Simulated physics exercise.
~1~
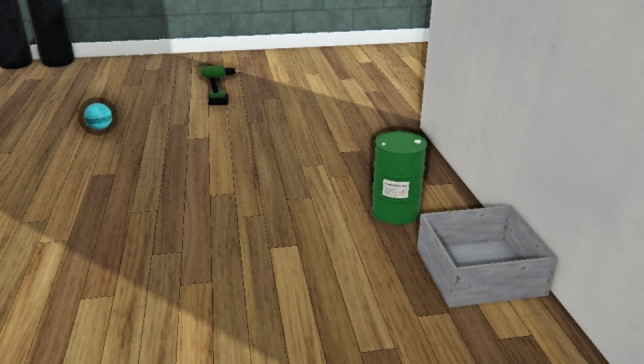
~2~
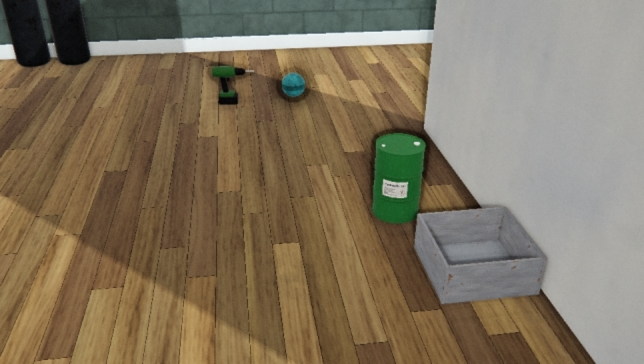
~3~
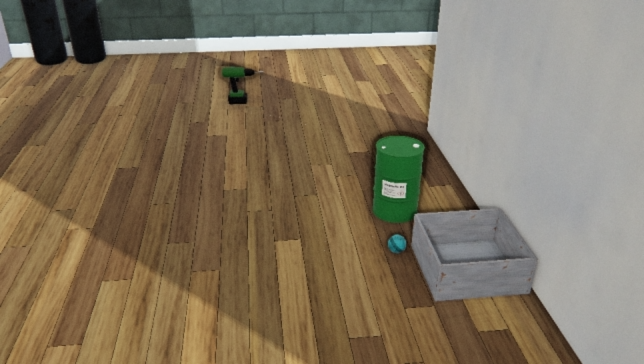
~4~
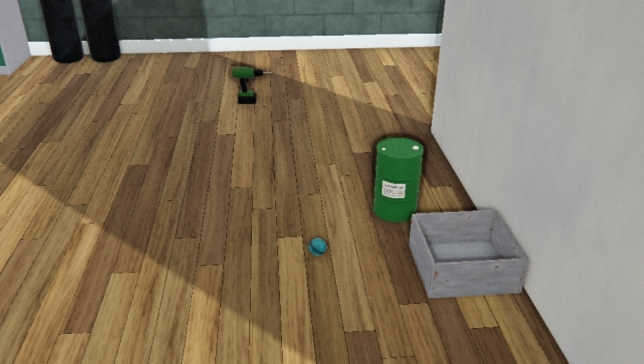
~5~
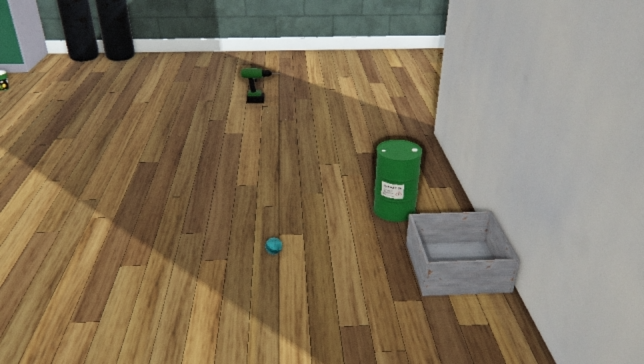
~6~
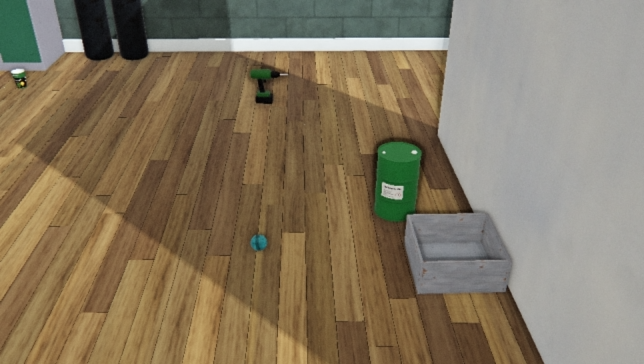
On a wooden floor, a turquoise ball flies right, then rolls left, missing the box.
